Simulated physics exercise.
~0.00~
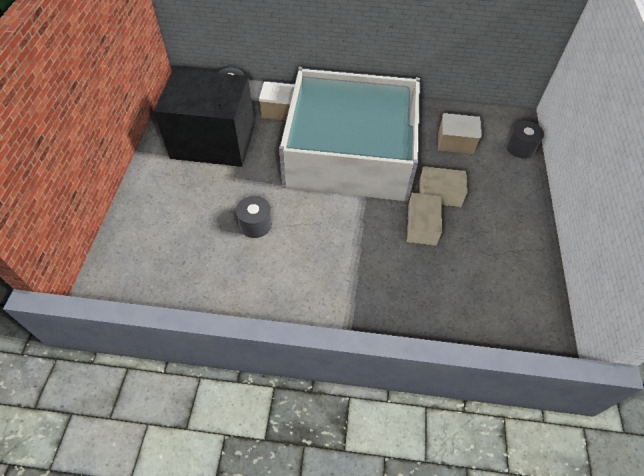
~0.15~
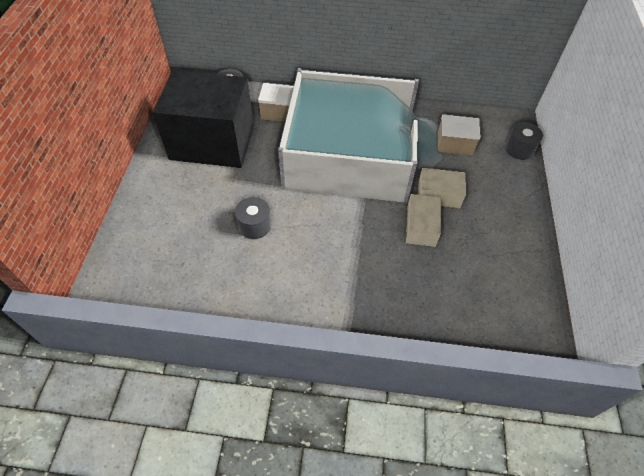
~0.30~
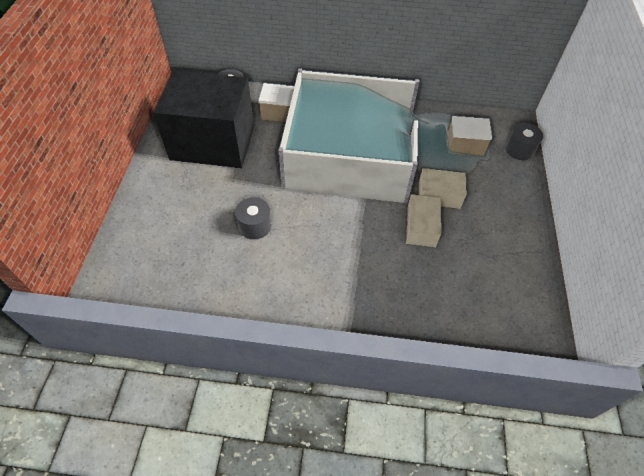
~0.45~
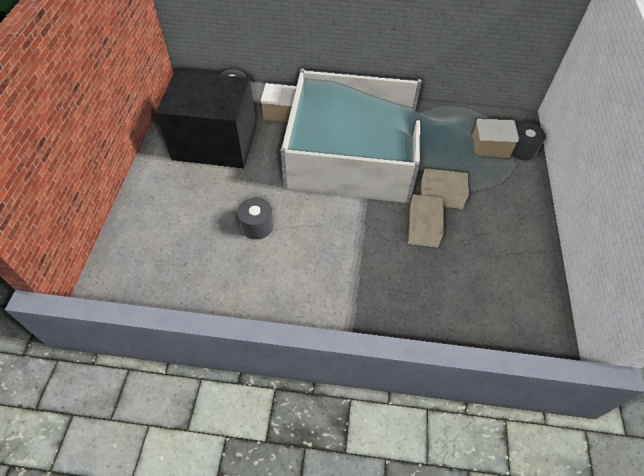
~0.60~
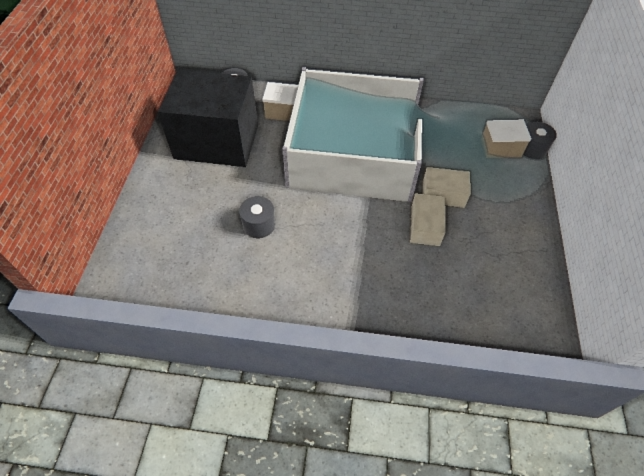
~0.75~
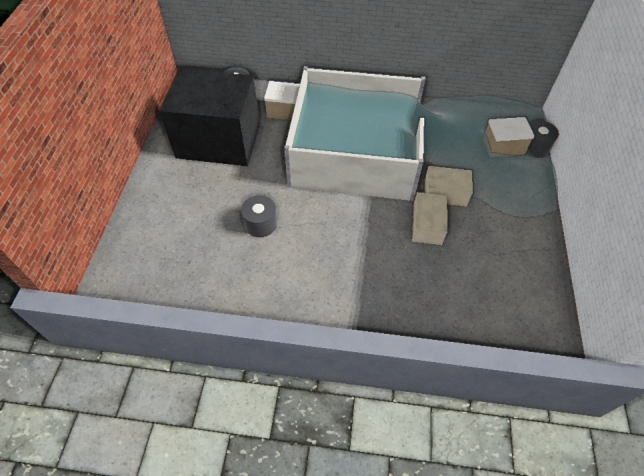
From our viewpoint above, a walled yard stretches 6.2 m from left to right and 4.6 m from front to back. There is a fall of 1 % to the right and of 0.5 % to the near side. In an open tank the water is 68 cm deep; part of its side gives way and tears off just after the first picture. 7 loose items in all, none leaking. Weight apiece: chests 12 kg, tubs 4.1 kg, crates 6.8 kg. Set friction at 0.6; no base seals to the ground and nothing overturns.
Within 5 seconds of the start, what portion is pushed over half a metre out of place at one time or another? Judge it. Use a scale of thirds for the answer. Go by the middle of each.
On that scale: Less than a third.
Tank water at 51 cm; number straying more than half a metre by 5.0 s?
2.
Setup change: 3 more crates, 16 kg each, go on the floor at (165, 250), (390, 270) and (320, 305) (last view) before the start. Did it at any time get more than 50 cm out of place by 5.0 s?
Well, in turn they are below that, below that and above that.
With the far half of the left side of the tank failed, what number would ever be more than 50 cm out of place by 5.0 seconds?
Result: 3.
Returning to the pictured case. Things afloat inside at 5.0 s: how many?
By my count, 1.
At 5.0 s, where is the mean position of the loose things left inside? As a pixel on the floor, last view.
I'd put it close to (346, 200) in the last view.
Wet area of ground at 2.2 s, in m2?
Somewhere around 10.0 m2, roughly.
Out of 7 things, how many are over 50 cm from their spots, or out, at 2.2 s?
By that time the total stands at 2.
After 1.1 s 1 of 7 are over 50 cm from their spots; 2 afloat.
After 2.2 s 2 of 7 are over 50 cm from their spots; 1 afloat.
After 3.5 s 2 of 7 are over 50 cm from their spots; 1 afloat.
After 5.0 s 2 of 7 are over 50 cm from their spots, and 2 have been at some point; 1 afloat.
